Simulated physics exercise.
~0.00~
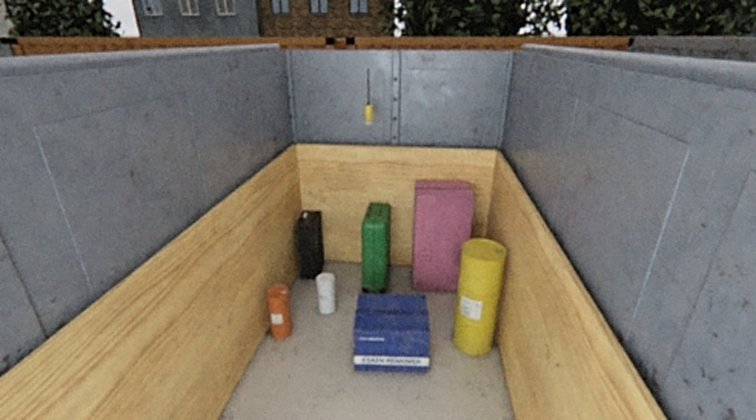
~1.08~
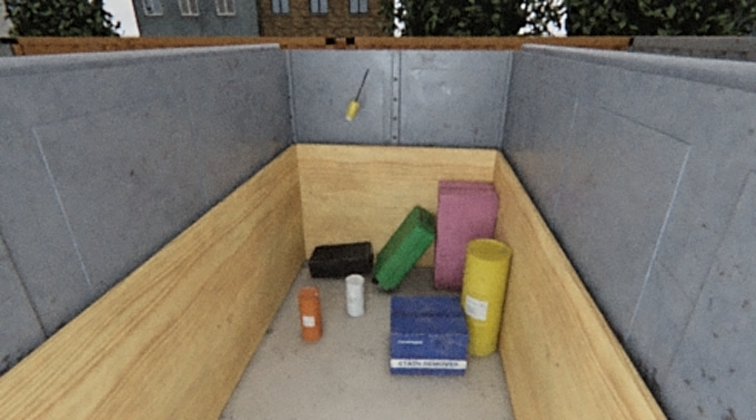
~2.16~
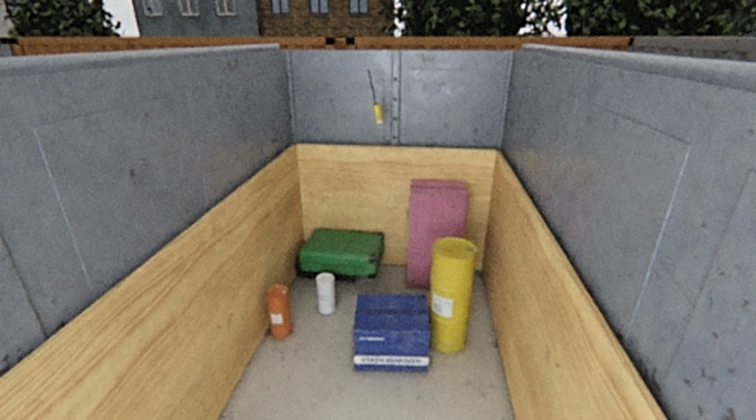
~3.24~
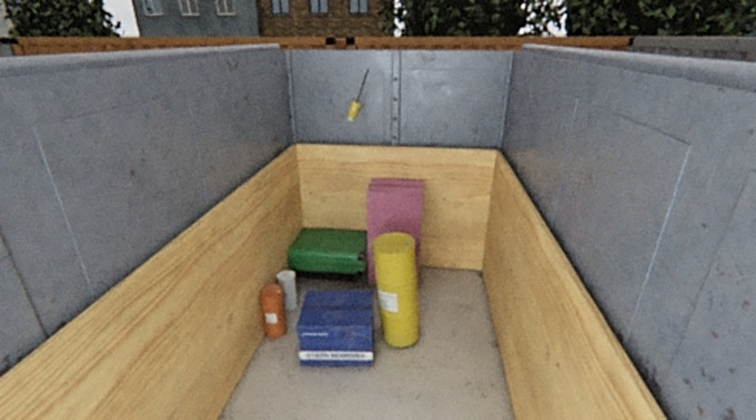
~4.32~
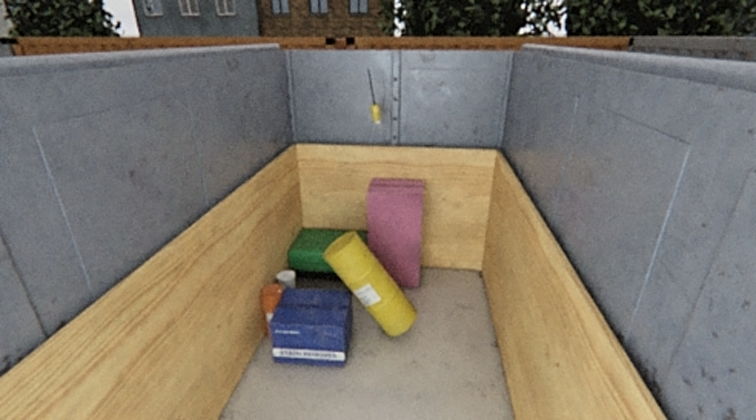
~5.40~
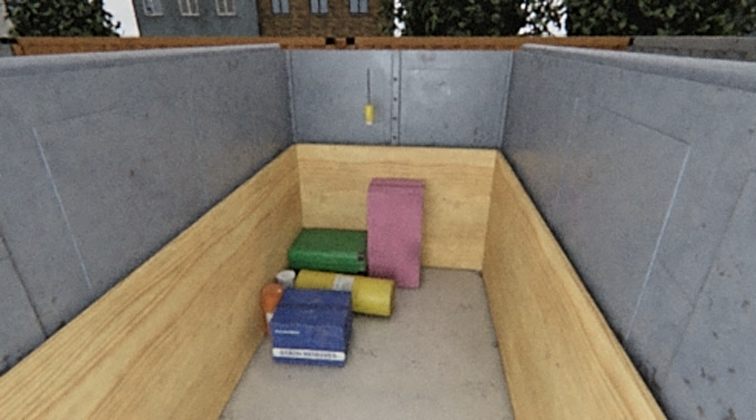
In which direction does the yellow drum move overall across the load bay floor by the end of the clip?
The yellow drum moves to the left overall, ending up on its side behind the blue box.
